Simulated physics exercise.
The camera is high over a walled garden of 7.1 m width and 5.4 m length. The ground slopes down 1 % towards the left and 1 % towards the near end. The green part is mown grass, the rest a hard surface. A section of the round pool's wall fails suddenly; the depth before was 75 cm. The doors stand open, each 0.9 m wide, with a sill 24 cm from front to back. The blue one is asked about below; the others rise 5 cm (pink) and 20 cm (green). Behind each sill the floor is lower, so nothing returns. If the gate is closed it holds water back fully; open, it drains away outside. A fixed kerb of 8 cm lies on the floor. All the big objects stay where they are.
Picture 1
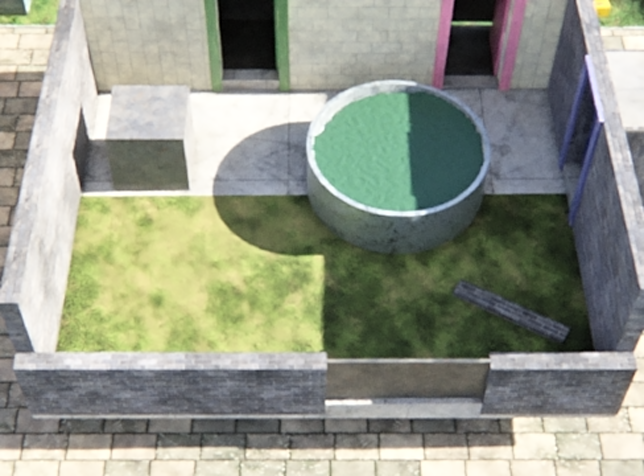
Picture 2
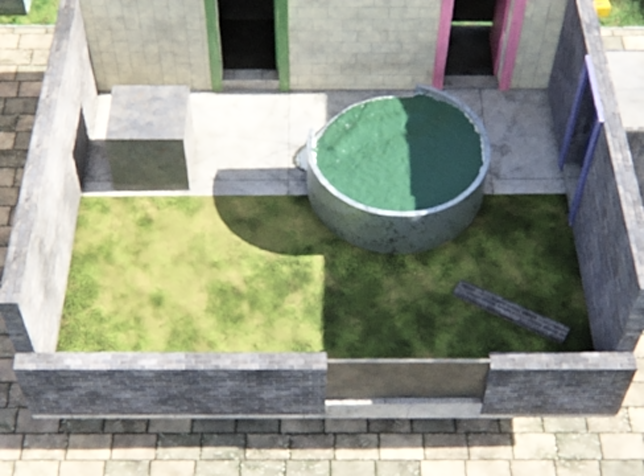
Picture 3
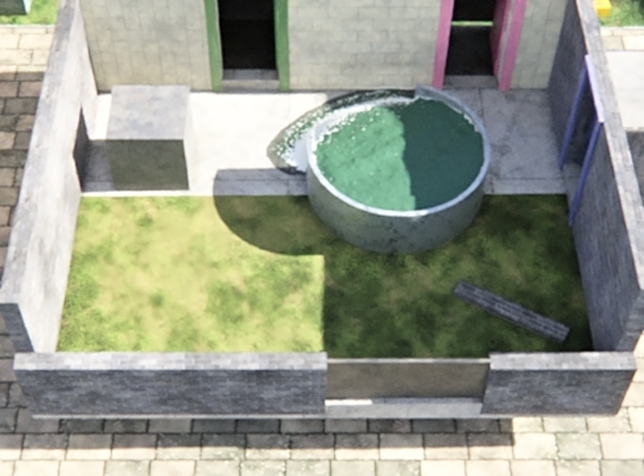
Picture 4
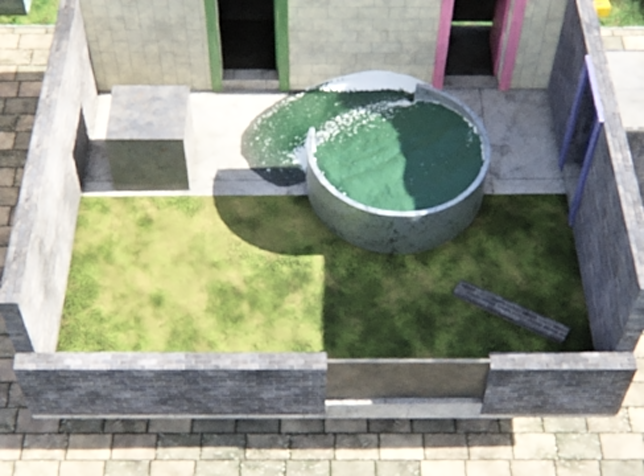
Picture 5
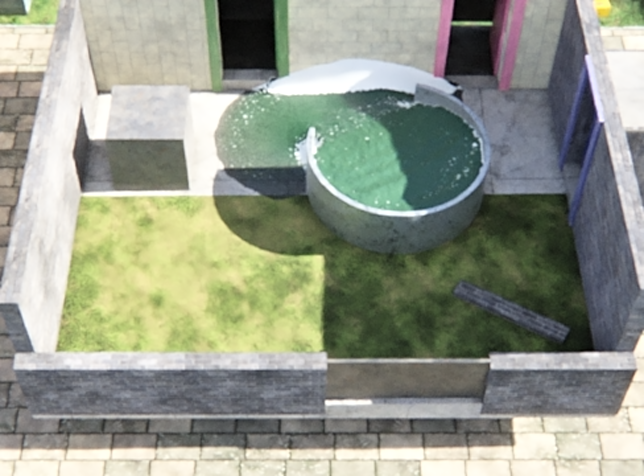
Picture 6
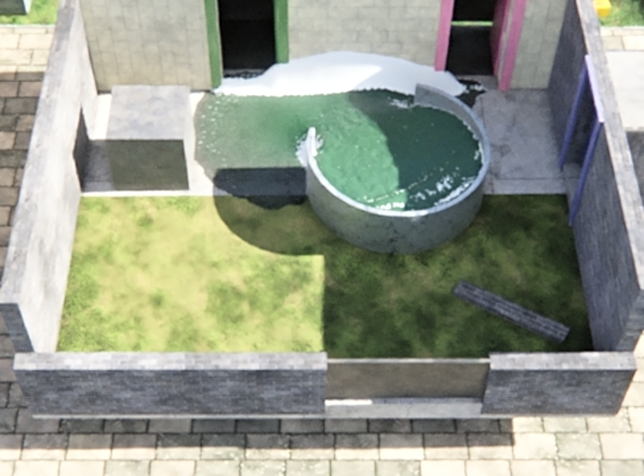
The video shows a round pool of green water in a walled yard with grass and paving; part of its far wall gives way, and water pours out, spreading across the pavement behind and to the left of the pool.
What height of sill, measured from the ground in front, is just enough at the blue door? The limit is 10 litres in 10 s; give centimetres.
About 7 cm.
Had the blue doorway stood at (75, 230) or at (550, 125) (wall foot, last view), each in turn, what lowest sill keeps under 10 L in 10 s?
About 13.0 and 19 cm.
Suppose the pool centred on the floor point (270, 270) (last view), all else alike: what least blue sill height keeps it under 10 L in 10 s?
About 9.0 cm.
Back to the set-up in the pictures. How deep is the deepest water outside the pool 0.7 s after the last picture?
Up to some 55 cm.
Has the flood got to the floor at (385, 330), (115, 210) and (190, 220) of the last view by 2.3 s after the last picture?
In turn: Dry, wet, under water.
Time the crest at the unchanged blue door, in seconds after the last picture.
At about 1.8 s.
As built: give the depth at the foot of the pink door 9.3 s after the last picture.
Roughly 3.5 cm deep.
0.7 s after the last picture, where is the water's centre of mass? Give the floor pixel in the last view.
Near (353, 155).
Then, 0.7 s after the last picture water covers 25 % of the floor, deepest (55 cm) near (350, 96); it has not reached the blue door.
Then, 2.3 s after the last picture water covers 50 % of the floor, deepest (49 cm) near (151, 131); 11 cm at the blue door, 0 litres in over its 18 cm sill.
Then, 9.3 s after the last picture water covers 100 % of the floor, deepest (16 cm) near (51, 389); 5 cm at the blue door, 0 litres in over its 18 cm sill.
At the blue door as built, the water peaked near 13 cm, 1.9 s after the last picture.
Run again over the same 10 s with other heights there, 14 litres in over 6 cm, 6 litres over 8 cm. The limit of 10 litres is kept from about 7 cm up.
